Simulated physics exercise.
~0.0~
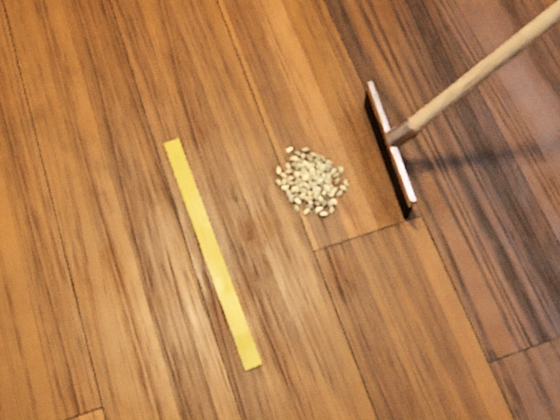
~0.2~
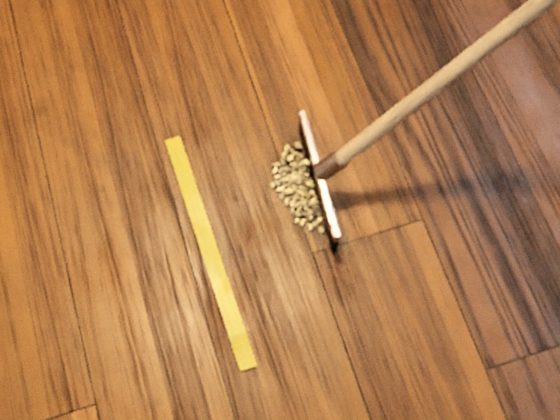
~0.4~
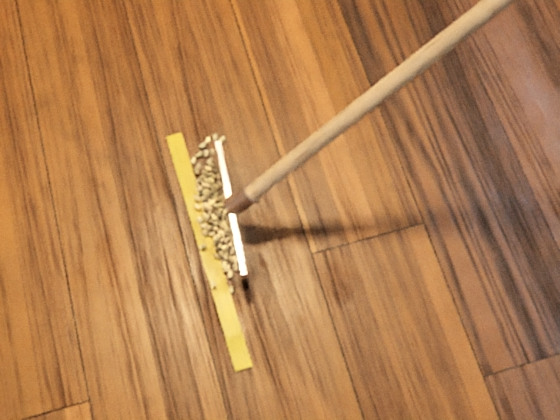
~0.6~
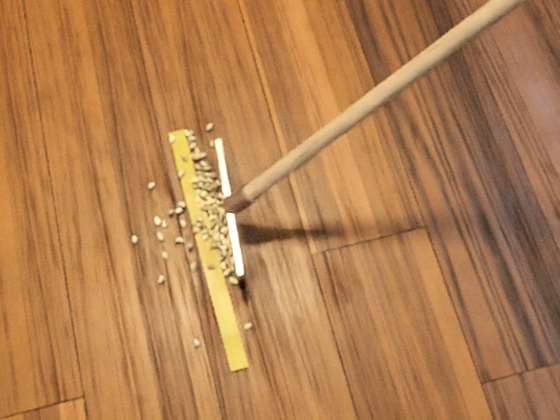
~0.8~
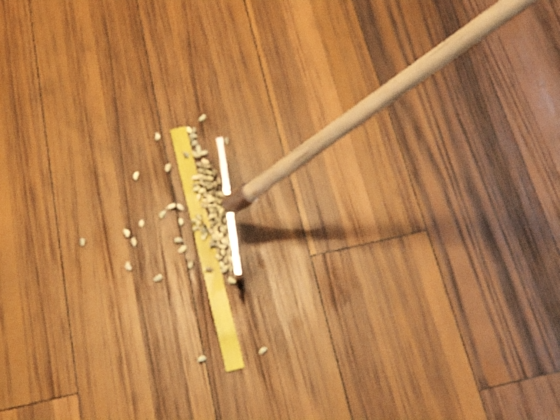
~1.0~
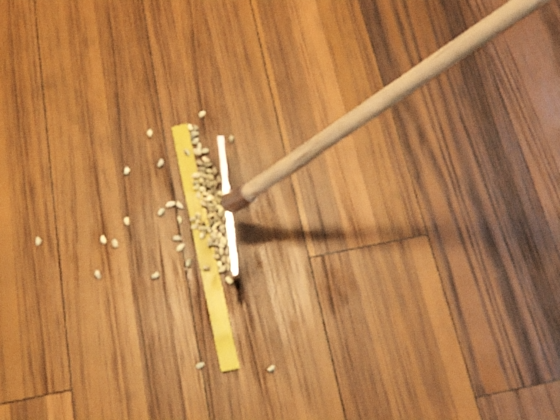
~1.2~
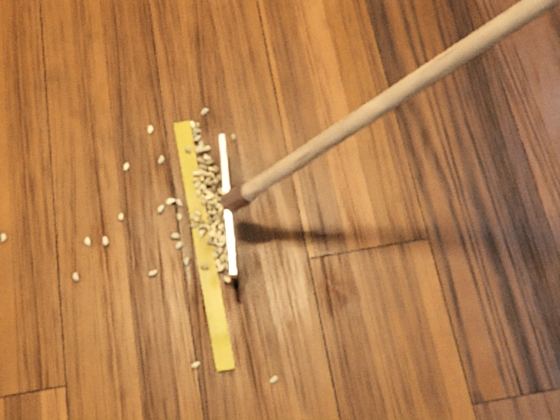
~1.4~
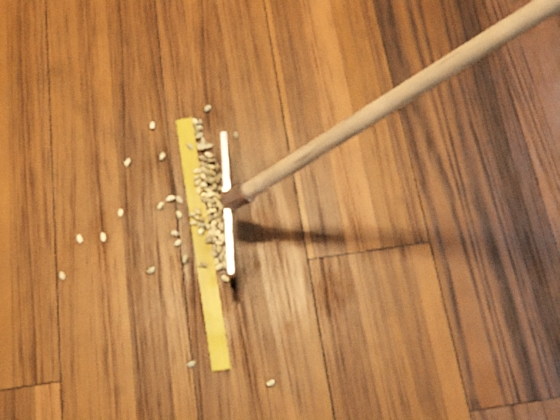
Squeegee pushing a pile of white beans left to a yellow strip and stopping, some beans scattering beyond and settling on wood.
